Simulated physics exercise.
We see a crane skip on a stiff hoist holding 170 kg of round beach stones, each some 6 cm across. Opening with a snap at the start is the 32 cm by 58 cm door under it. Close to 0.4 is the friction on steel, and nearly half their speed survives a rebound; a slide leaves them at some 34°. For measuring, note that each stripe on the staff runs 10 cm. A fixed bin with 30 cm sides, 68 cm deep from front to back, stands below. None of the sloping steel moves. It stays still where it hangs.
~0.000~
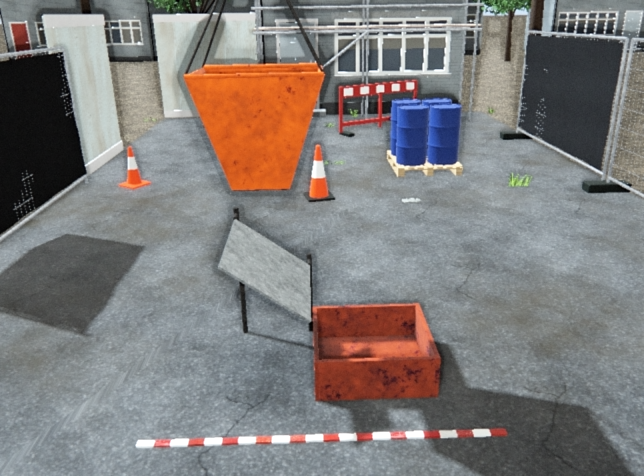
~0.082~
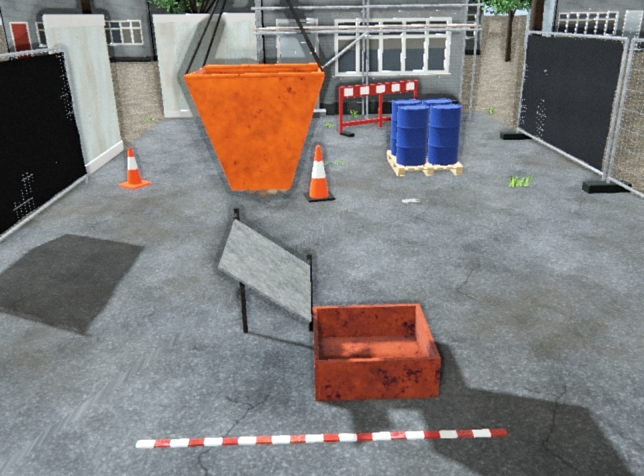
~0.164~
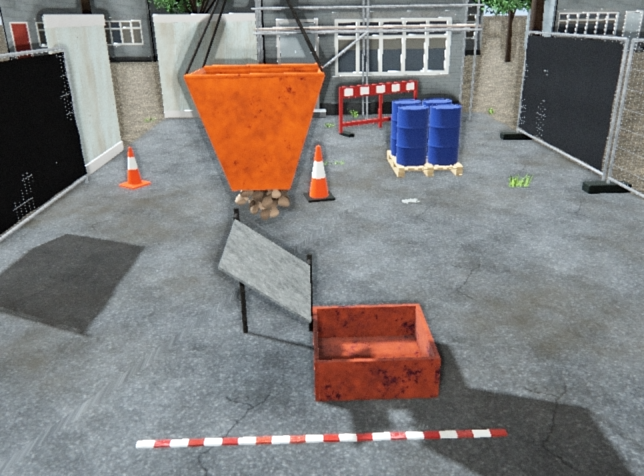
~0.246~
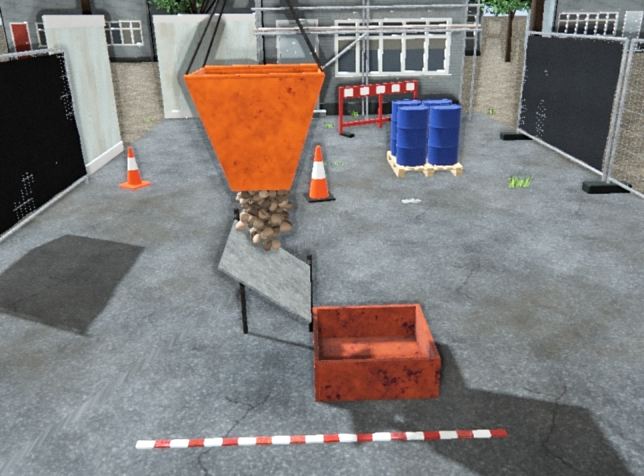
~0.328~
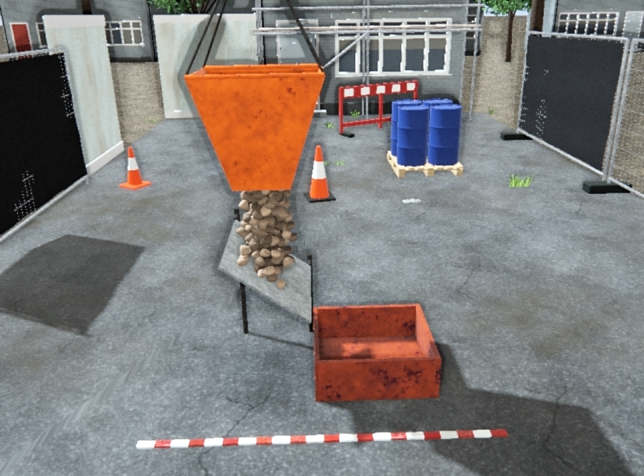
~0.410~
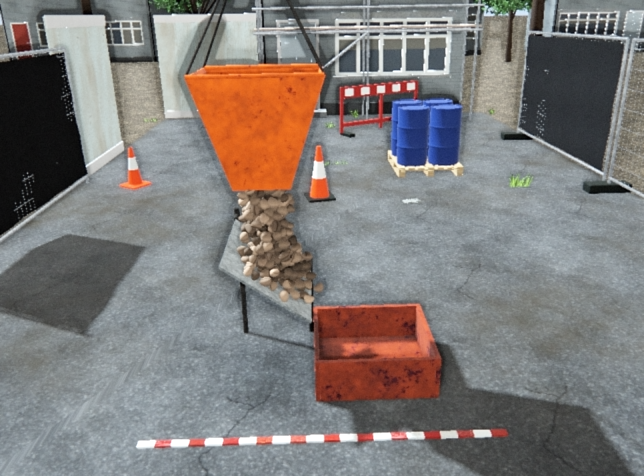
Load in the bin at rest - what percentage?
Roughly 65 percent.
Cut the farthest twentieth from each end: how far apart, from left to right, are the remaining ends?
About 100 cm.
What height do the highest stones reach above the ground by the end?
Some 28 cm up.
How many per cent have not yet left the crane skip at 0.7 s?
About 0 % remains inside.
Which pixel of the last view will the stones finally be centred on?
Centre at rest: Around (389, 358).
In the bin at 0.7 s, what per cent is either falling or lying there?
By then, 30 %.
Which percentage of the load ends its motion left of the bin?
Approx 0 % of the load.
After 0.7 s, 0 % in the crane skip, 43 % on the steel, 19 % falling or lying left of the bin, 29 % falling or lying in the bin, 10 % falling or lying beside or right of the bin; the stones farthest right are at (414, 350).
After 1.1 s, 0 % in the crane skip, 5 % on the steel, 4 % falling or lying left of the bin, 61 % falling or lying in the bin, 31 % falling or lying beside or right of the bin; the stones farthest right are at (458, 335).
After 1.7 s, 0 % in the crane skip, 1 % falling or lying left of the bin, 65 % falling or lying in the bin, 34 % falling or lying beside or right of the bin; the stones farthest right are at (547, 368).
After 2.6 s, 0 % in the crane skip, 1 % falling or lying left of the bin, 65 % falling or lying in the bin, 34 % falling or lying beside or right of the bin; the stones farthest right are at (583, 391).
After 4.5 s, 0 % in the crane skip, 1 % left of the bin, 65 % in the bin, 34 % beside or right of the bin; the stones farthest right are at (583, 391).
